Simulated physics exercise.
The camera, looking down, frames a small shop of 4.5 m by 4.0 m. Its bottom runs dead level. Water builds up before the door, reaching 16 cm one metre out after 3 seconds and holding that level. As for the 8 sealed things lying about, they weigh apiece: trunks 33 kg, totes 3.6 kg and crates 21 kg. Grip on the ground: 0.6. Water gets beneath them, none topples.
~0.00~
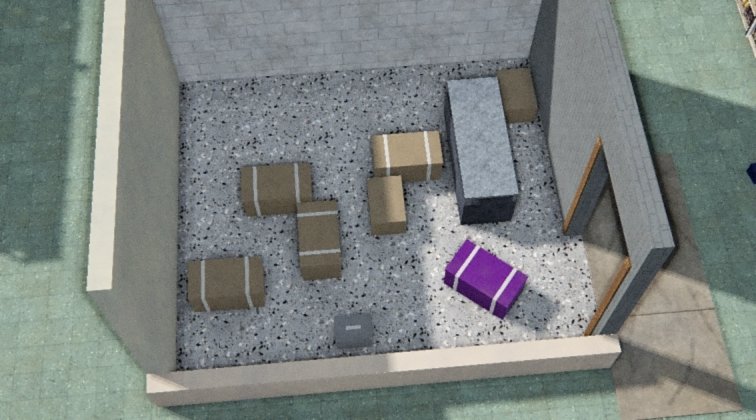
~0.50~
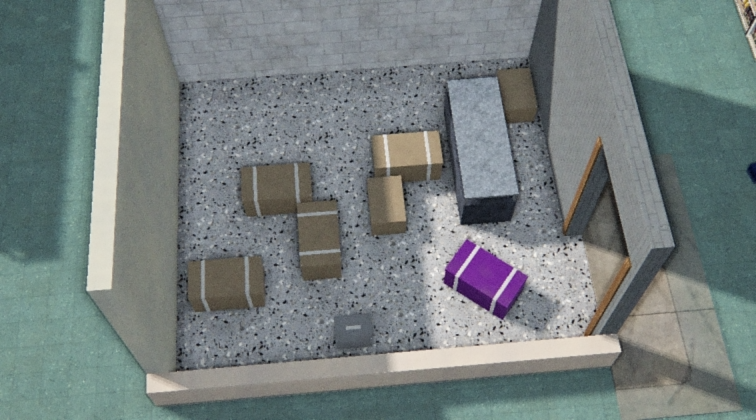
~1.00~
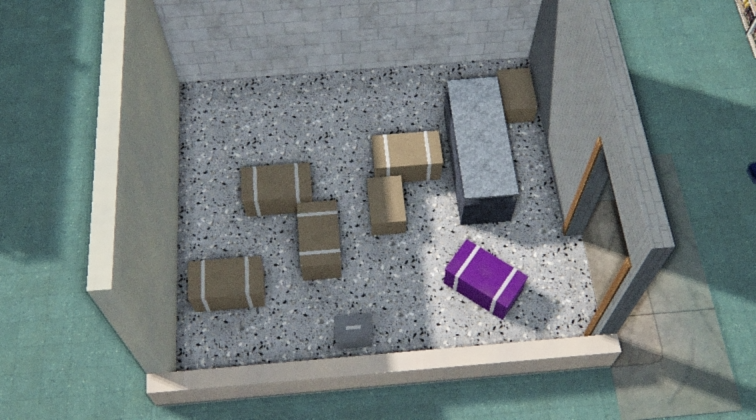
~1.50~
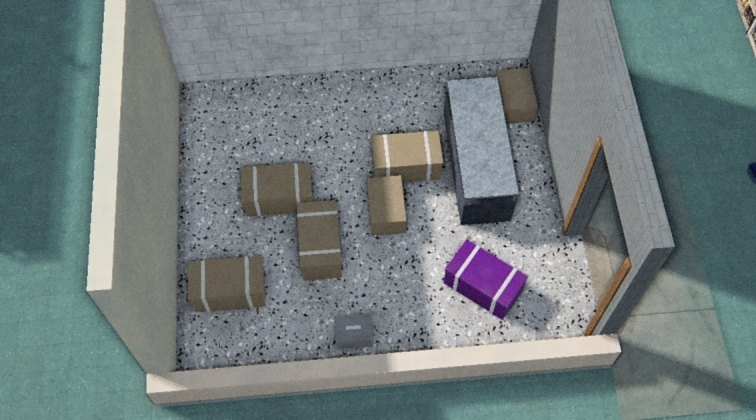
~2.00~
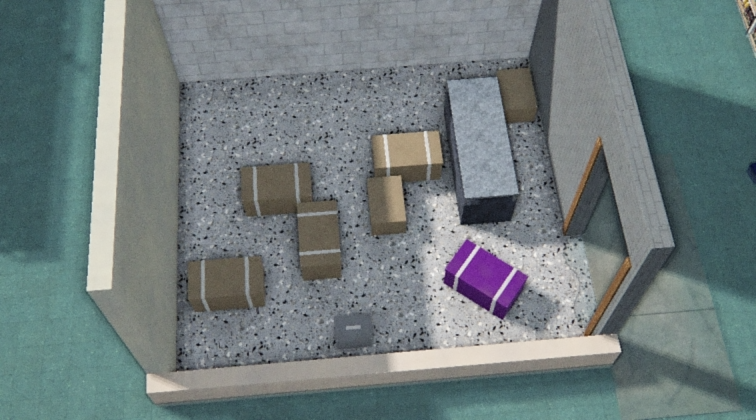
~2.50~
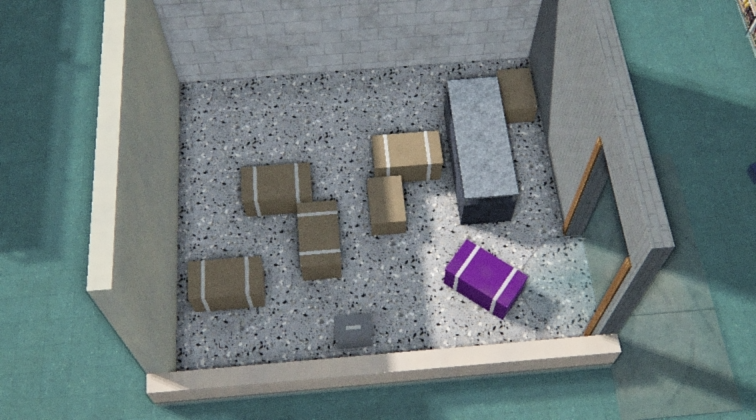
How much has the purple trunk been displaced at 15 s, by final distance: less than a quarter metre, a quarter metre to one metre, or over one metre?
Watching it, I'd expect a big movement overall.
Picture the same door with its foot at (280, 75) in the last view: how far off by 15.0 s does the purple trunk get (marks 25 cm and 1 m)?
The purple trunk ends up almost where it started.
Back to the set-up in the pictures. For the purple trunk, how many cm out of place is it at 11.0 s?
Some 200 cm from the start.
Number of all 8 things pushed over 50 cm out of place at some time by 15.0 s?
6.
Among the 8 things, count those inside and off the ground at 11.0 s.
2.
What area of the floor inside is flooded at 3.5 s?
Roughly 1.5 m2.
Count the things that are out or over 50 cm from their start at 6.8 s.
I make it 1.
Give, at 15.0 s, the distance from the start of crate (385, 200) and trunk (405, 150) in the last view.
First 120 cm, then 0 cm.
After 3.5 s the purple trunk is near (487, 273), 0.0 m from its start, aground; 0 afloat.
After 6.8 s the purple trunk is near (448, 285), 0.4 m from its start, aground; 1 afloat.
After 11.0 s the purple trunk is near (300, 318), 2.1 m from its start, afloat; 2 afloat.
After 15.0 s the purple trunk is near (212, 244), 3.0 m from its start, afloat; 3 afloat.
